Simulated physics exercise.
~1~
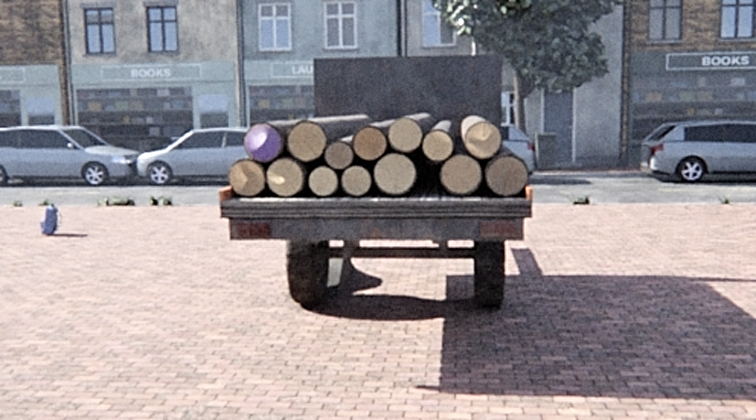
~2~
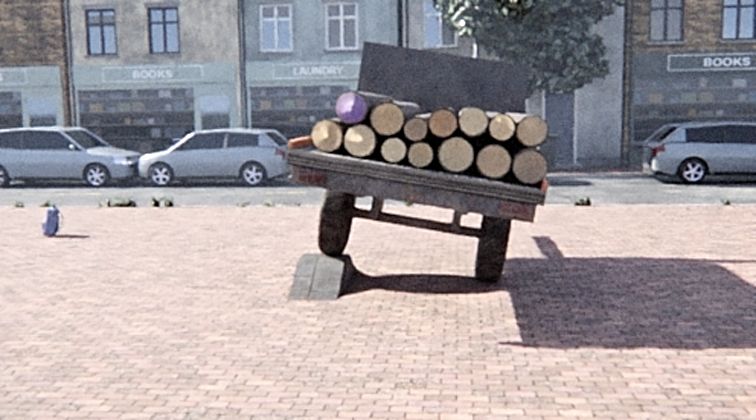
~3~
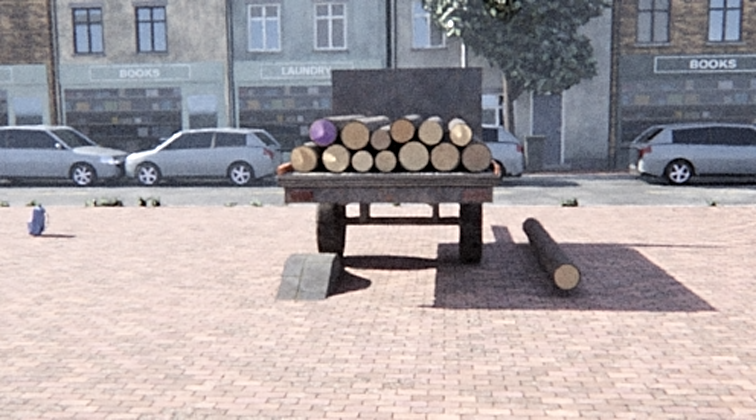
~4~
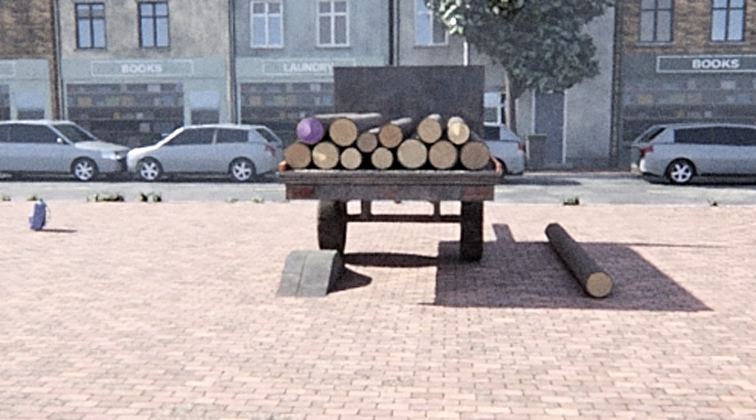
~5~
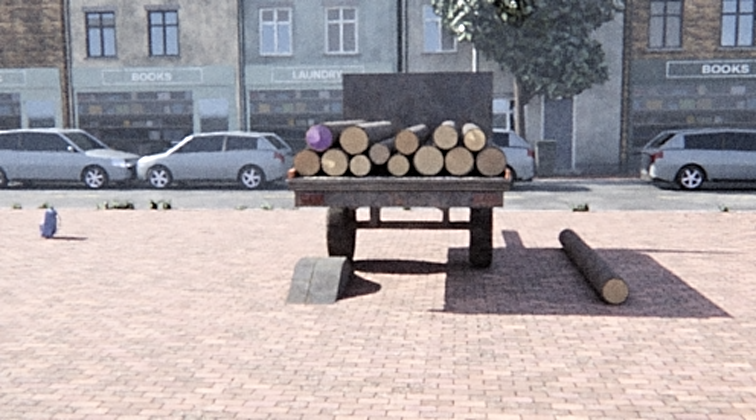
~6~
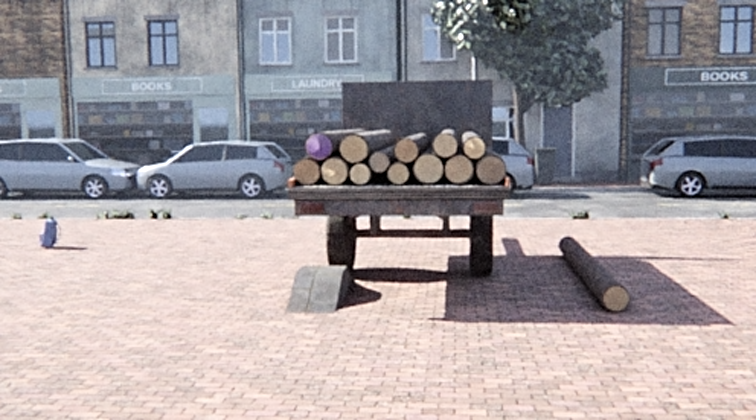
In the video, a flat trailer stacked with timber poles tilts to the right as one wheel rides over a hump, then drops back level; one pole ends up lying on the brick paving at right, while the purple-ended pole stays atop the pile at left.
